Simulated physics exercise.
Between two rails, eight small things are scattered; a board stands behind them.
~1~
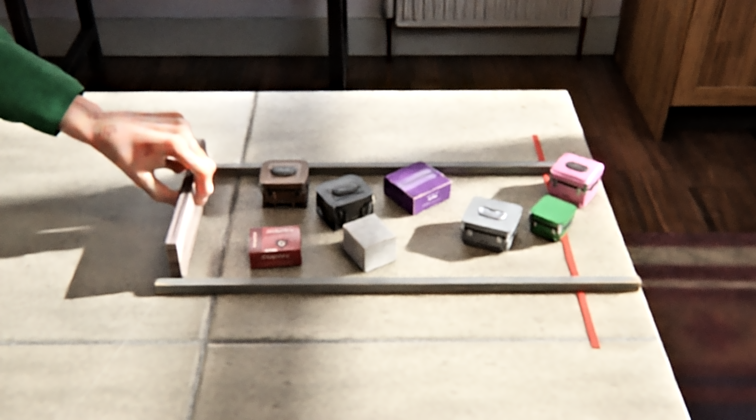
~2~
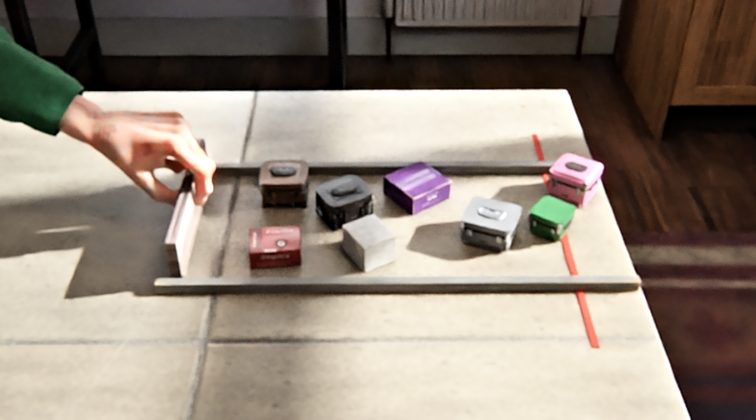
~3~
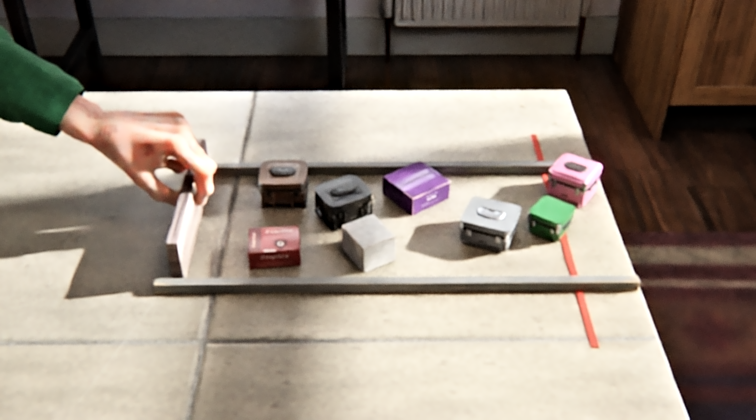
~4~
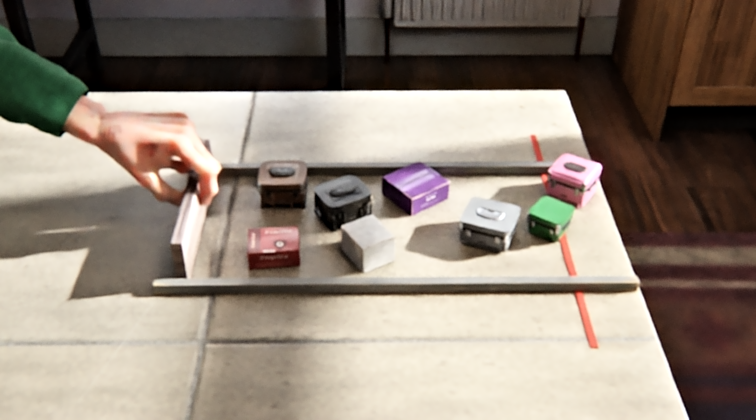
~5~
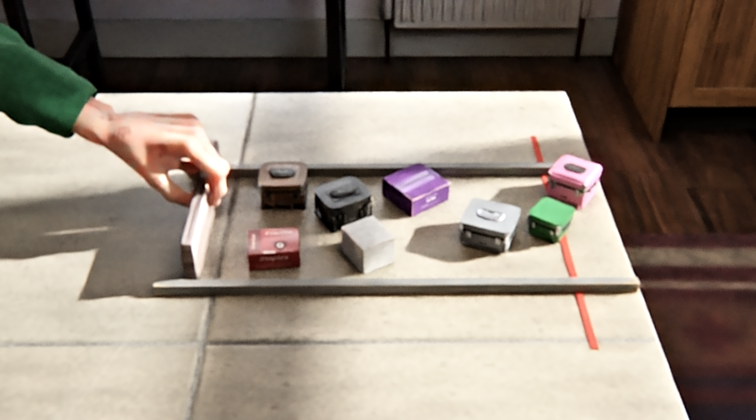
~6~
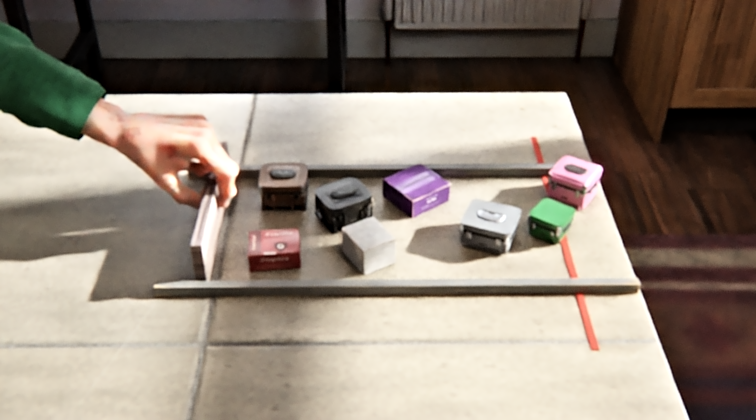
On a sunlit tiled tabletop, a hand in a green sleeve slides an upright board slightly right between rails toward eight motionless small boxes and cases.
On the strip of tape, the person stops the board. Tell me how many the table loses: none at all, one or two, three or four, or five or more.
Well, more than four drop off the table this time.
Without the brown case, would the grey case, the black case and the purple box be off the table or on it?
The grey case? It heads down. The black case? It does not drop. The purple box? It does not drop.
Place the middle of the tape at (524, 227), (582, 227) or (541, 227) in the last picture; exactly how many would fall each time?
The counts: 2, 5 and 2.
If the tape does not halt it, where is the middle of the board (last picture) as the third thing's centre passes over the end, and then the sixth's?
At (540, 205) for the third, at (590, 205) for the sixth.
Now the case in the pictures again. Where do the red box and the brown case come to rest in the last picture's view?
In the last picture, roughly (598, 251) and (573, 180).
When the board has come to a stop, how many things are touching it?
Well, it touches 3.
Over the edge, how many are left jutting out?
0 is the number.
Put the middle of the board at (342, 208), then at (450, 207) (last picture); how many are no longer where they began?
At the first spot 5, then 7.
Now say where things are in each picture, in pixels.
The first picture shows pink case (575, 181); green case (552, 220); grey case (491, 225); board (190, 206); tape (561, 225).
The second picture shows green case (552, 220); brown case (285, 183).
The third picture shows grey case (490, 225); purple box (416, 187).
The fourth picture shows pink case (573, 181); board (195, 207).
The fifth picture shows green case (551, 221); black case (343, 203).
The sixth picture shows pink case (574, 183); green case (551, 222); grey case (490, 227); board (213, 209); tape (560, 227).
A little later, none off yet; pink case at rest near (574, 183); green case at rest near (551, 222); grey case at rest near (490, 227).
Next, none off yet; pink case shifted about its own width near (610, 180); green case shifted well along near (616, 220); grey case shifted well along near (575, 226).
When it is over, the number that fall off is five or more; down, white block, purple box, grey case, green case and pink case.
